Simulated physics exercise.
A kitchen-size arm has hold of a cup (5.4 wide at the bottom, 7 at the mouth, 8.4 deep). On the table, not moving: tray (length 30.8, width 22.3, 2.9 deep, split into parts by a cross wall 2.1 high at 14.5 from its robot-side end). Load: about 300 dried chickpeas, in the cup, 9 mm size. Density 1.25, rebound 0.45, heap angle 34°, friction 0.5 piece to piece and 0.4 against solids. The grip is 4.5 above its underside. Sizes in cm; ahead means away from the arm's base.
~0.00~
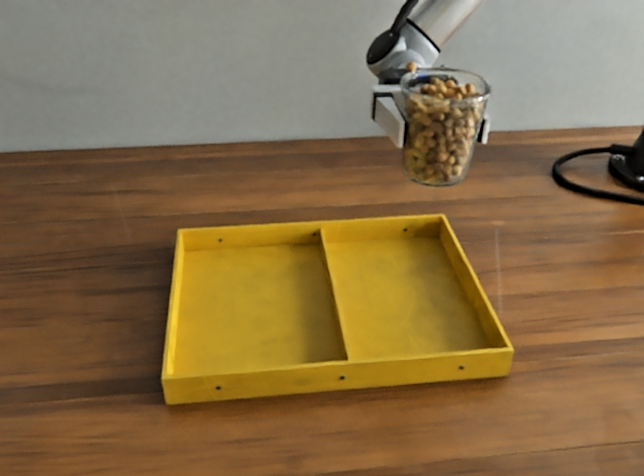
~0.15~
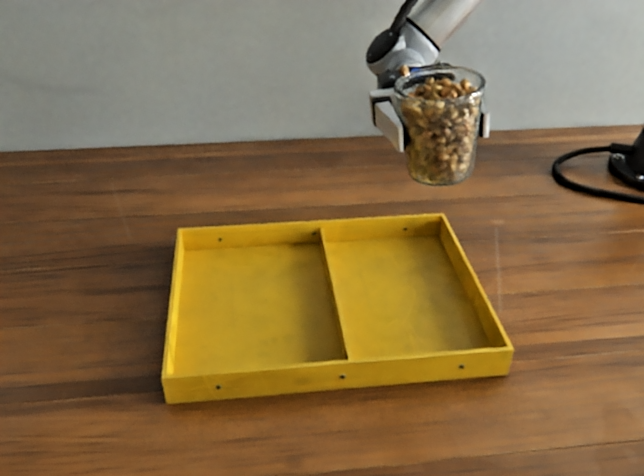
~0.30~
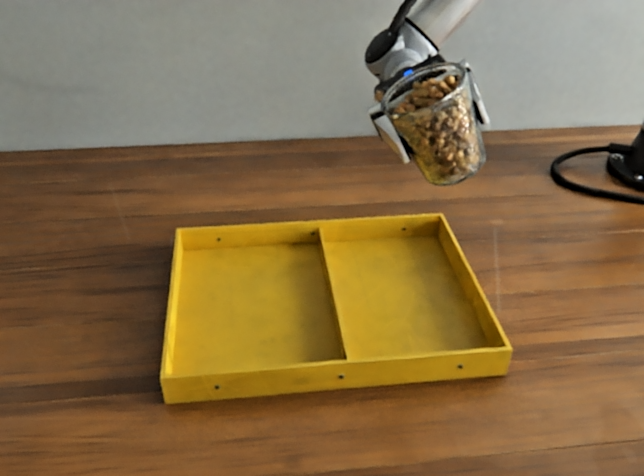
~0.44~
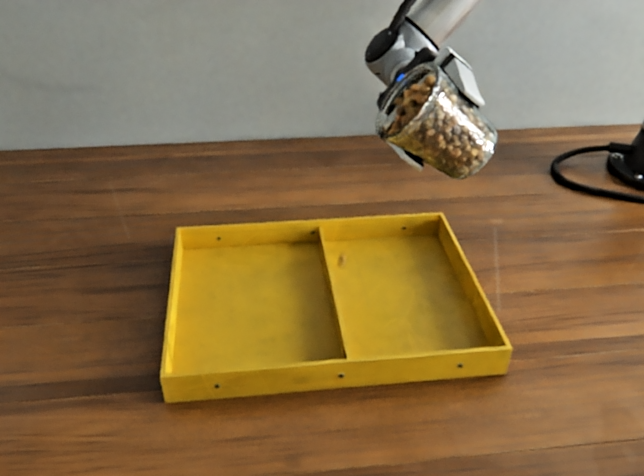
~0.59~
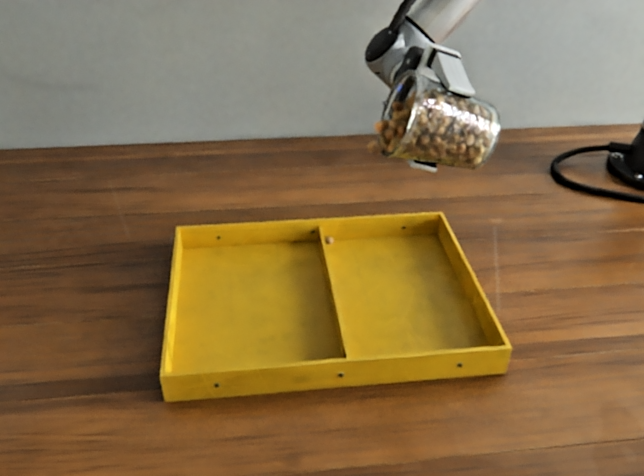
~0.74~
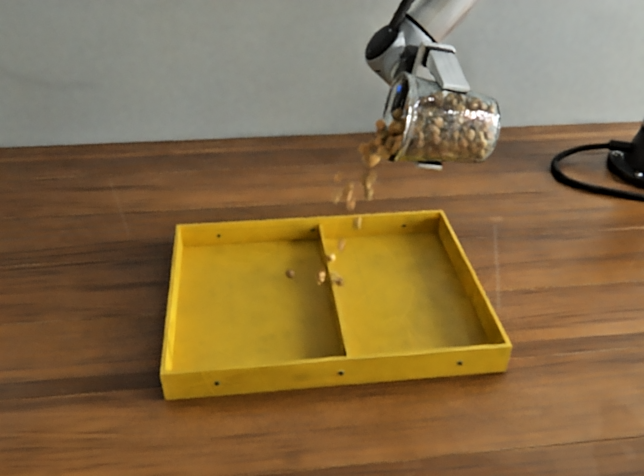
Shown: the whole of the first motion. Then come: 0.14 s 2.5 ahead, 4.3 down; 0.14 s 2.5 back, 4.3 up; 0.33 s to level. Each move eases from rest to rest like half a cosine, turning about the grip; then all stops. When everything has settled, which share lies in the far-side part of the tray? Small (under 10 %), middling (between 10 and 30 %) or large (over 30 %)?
A middling share, between 10 and 30 %, ends in the far-side part of the tray.
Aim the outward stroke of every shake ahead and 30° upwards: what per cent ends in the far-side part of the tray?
Some 60 per cent.
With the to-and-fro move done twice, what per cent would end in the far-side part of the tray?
It would be near 20 per cent.
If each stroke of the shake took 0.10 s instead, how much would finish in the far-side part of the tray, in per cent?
It would be near 25 per cent.
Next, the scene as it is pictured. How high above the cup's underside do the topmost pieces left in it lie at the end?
Some 7.5 cm.
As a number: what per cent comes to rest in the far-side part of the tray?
Roughly 15 per cent.
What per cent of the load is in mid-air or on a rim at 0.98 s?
Some 8 per cent.
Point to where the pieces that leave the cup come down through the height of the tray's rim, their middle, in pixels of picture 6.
Around (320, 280).
After 0.98 s, tilted 79° forward, highest piece 22 above the table; 244 in the cup, 26 in the far-side part, 9 in the robot-side part, 23 in flight or on a rim.
After 1.23 s, tilted 24° forward, highest piece 23 above the table; 229 in the cup, 50 in the far-side part, 22 in the robot-side part, 1 in flight or on a rim.
After 1.55 s, level, highest piece 23 above the table; 229 in the cup, 51 in the far-side part, 22 in the robot-side part.
After 2.60 s, level, highest piece 23 above the table; 229 in the cup, 51 in the far-side part, 22 in the robot-side part.
At rest, 229 in the cup, 51 in the far-side part, 22 in the robot-side part. That is 17 % in the far-side part of the tray.
